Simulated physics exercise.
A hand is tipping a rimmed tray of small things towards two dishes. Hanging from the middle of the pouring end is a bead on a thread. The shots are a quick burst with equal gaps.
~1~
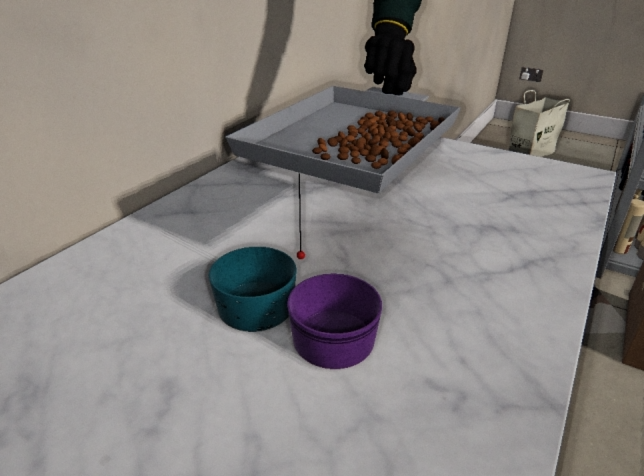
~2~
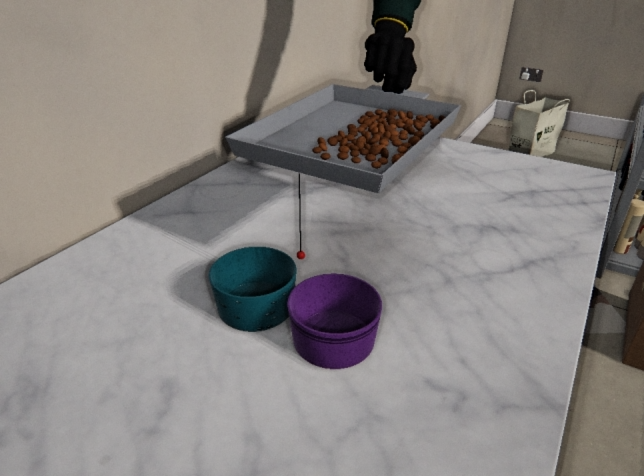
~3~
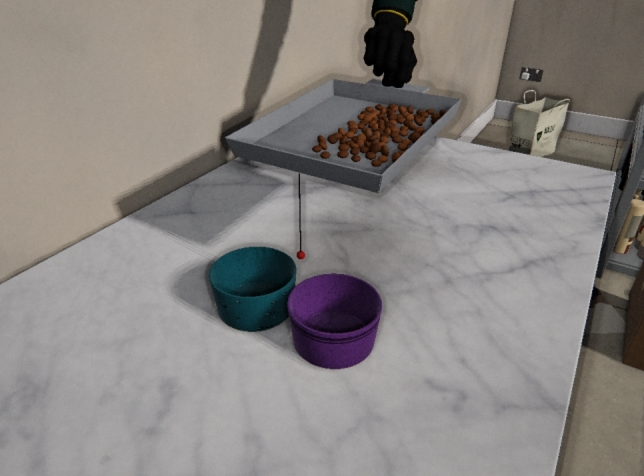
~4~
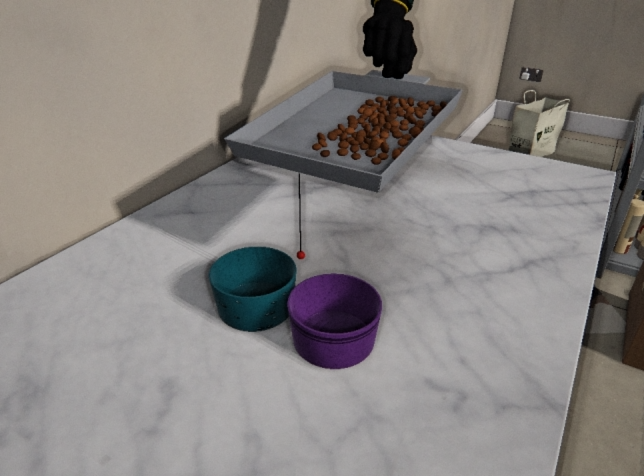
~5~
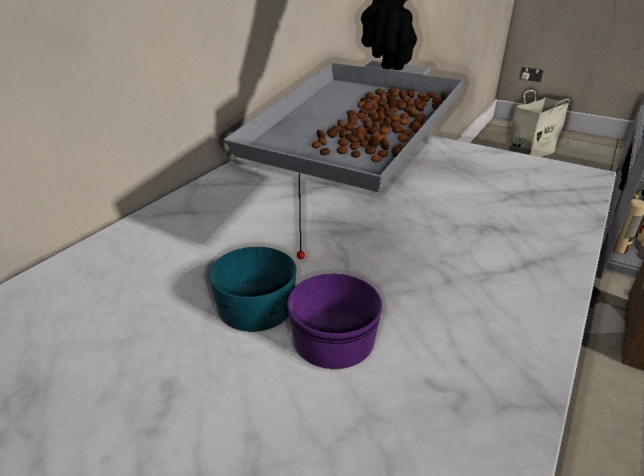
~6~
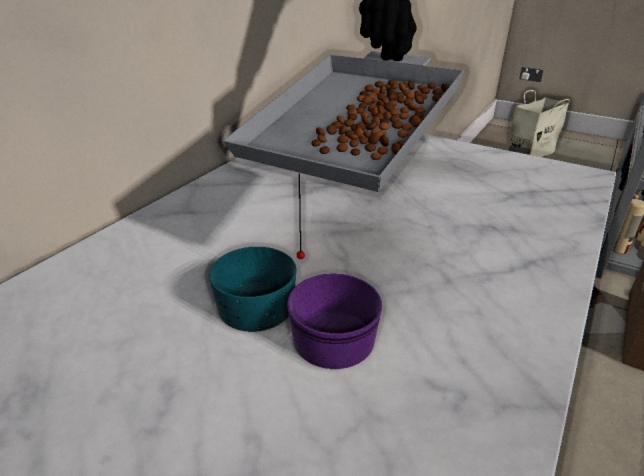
A black-gloved hand slowly raising the far end of a grey tray of brown kibble above teal and purple bowls.
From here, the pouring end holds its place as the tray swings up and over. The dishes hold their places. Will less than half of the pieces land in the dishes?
No, most of them land there.
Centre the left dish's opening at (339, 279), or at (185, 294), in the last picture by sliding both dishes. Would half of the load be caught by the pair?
The dishes end up with the lesser share in the first try and the lesser share in the second.
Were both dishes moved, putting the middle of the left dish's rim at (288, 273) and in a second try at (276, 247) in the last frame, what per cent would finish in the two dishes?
50 %, then 0 %.
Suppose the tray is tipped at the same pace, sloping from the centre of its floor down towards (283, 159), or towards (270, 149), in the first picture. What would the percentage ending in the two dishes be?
The first try gives close to 60 per cent, the second close to 20 per cent.
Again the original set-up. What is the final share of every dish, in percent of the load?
At the end, 40 percent of the load sits in the left dish and 30 percent in the right dish.
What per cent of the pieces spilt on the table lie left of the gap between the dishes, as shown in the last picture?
Left portion: Around 90 %.
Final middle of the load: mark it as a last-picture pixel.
The centre comes to rest near (276, 322).
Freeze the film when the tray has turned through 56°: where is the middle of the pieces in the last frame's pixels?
Close to (311, 161).
Soon, tray tipped steeply; nearly all on the tray; a small part in the air.
A while on, tray tipped right over; most on the tray; a small part in the right dish; a stray few in the left dish; a small part outside both; a small part in the air.
Towards the end, tray tipped past a quarter turn; about a third in the right dish; about a third in the left dish; about a quarter outside both.
Finally, tray tipped past a quarter turn; about a third in the right dish; about a third in the left dish; about a quarter outside both.
